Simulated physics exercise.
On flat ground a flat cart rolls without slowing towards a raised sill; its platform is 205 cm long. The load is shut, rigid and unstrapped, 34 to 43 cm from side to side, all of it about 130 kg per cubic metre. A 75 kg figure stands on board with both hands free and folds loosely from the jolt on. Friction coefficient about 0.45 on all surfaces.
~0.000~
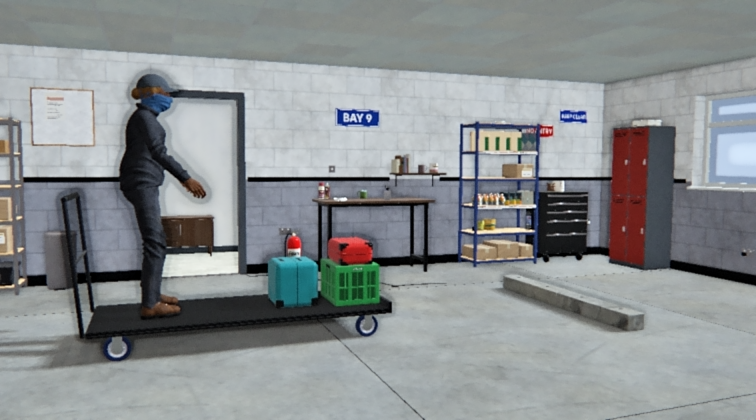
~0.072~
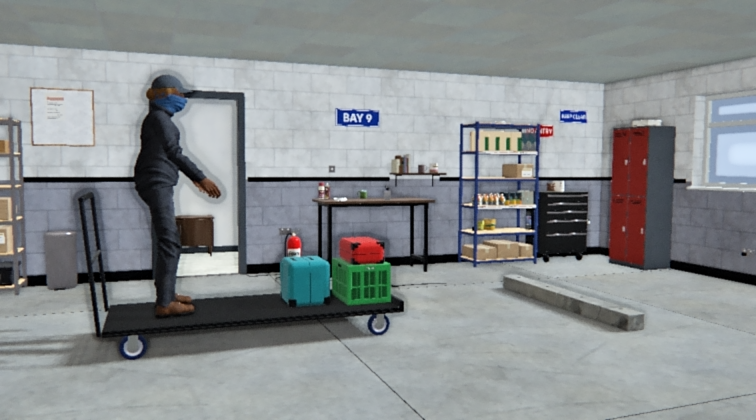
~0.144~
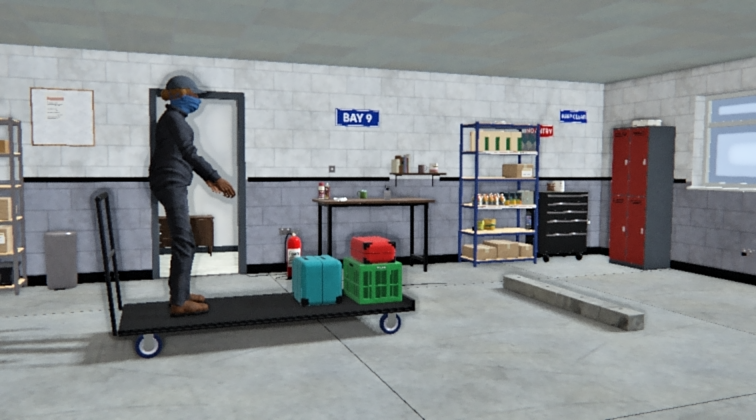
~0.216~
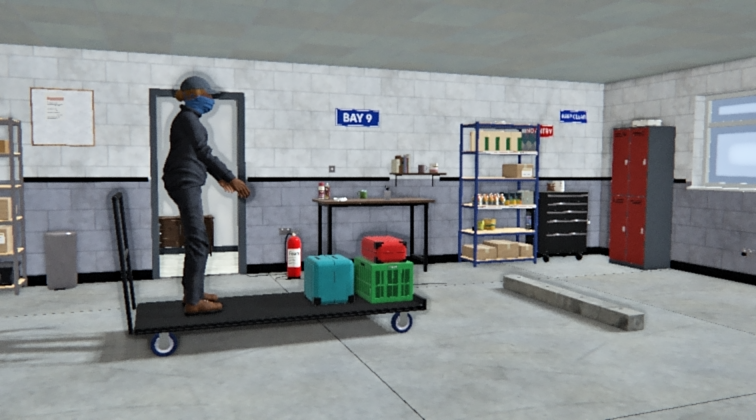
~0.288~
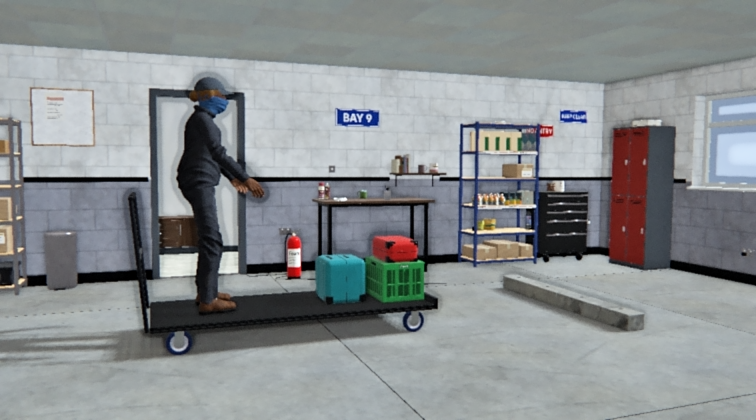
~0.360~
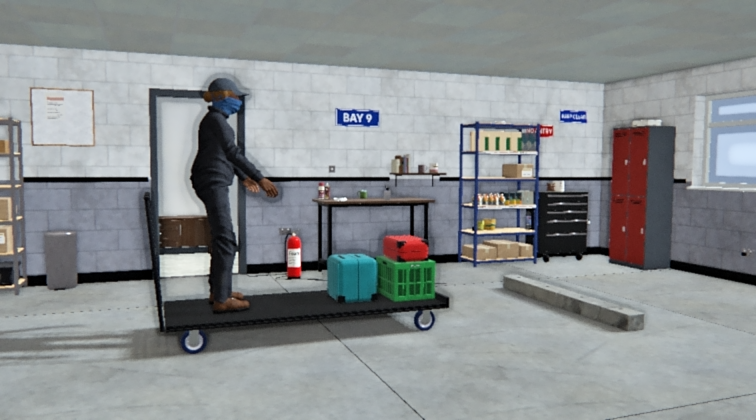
The clip opens on a capped, masked figure standing on a black flat cart in a storage room, with a teal suitcase and a red one on a green crate. The cart rolls steadily right, passing a fire extinguisher by the wall, while the figure rides along, both hands held out in front.
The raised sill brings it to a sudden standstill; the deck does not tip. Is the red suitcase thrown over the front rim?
The red suitcase goes over the front rim at this speed.
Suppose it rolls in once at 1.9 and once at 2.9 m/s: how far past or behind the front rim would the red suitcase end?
First 50 cm past, then 100 cm past.
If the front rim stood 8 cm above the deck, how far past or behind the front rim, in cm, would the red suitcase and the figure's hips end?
In that case red 40 past, hips 140 behind.
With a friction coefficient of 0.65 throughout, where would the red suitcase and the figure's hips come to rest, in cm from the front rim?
In that case red 10 behind, hips 140 behind.
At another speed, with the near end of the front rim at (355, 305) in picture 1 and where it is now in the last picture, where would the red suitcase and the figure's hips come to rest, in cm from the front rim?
In that case red 50 past, hips 80 behind.
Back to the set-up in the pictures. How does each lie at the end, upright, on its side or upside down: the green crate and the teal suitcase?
Green upright, teal upright.
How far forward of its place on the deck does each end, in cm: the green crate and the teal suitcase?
Green 0, teal 15.
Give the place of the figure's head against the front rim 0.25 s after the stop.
Some 130 cm behind it.
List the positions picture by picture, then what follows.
Red suitcase (350, 251), teal suitcase (293, 281), rim corner (391, 308); 0 cm covered, 186 to go, in the first frame.
Red suitcase (361, 250), teal suitcase (305, 281), rim corner (402, 307); 10 cm covered, 177 to go, in the second frame.
Red suitcase (372, 250), teal suitcase (317, 280), rim corner (414, 306); 19 cm covered, 167 to go, in the third frame.
Red suitcase (383, 249), teal suitcase (329, 279), rim corner (425, 305); 29 cm covered, 158 to go, in the fourth frame.
Red suitcase (394, 249), teal suitcase (340, 278), rim corner (437, 304); 38 cm covered, 148 to go, in the fifth frame.
Red suitcase (405, 248), teal suitcase (352, 278), rim corner (448, 303); 48 cm covered, 138 to go. Speed about 1.3 m/s, in the sixth frame.
The wheels strike at 1.40 s.
After 1.95 s the red suitcase is 14 cm past the rim, tilted 115°, near (577, 278) in the last picture's view.
After 2.40 s the red suitcase is 37 cm past the rim, tilted 180°, near (596, 294) in the last picture's view.
Final state at 3.2 s, past the rim, red suitcase; behind it, green crate, teal suitcase and the figure's hips.
